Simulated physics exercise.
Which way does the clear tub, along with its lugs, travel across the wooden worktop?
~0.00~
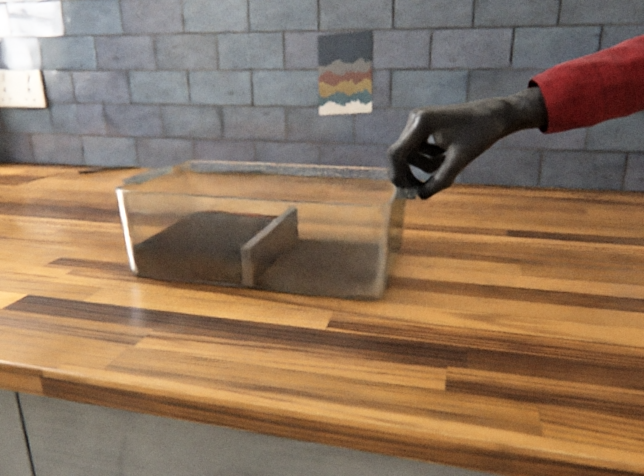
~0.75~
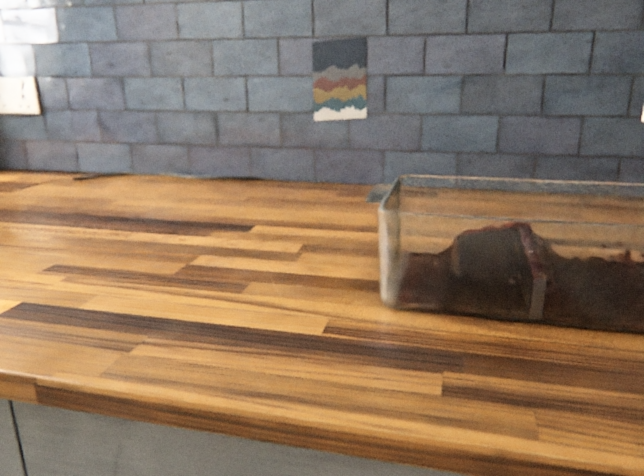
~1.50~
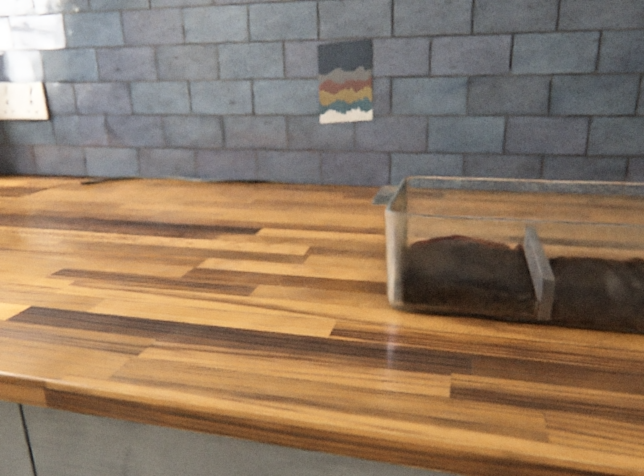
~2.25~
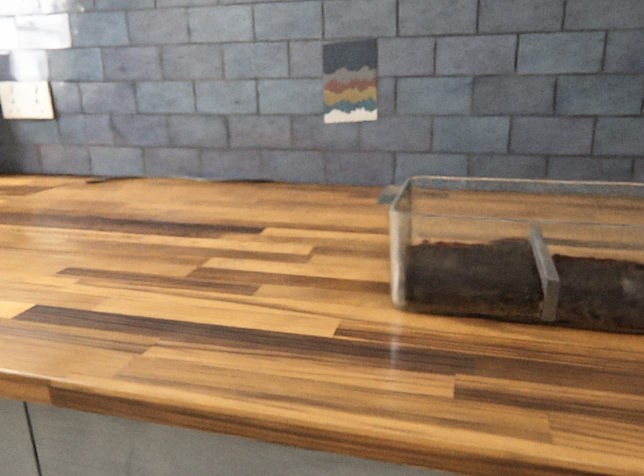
The tub and its lugs move to the right, ending up near the right edge of the view.
Clear oblong tub sliding right across a wooden worktop, tugged by a red-sleeved hand, dark liquid sloshing and settling both sides of its divider.
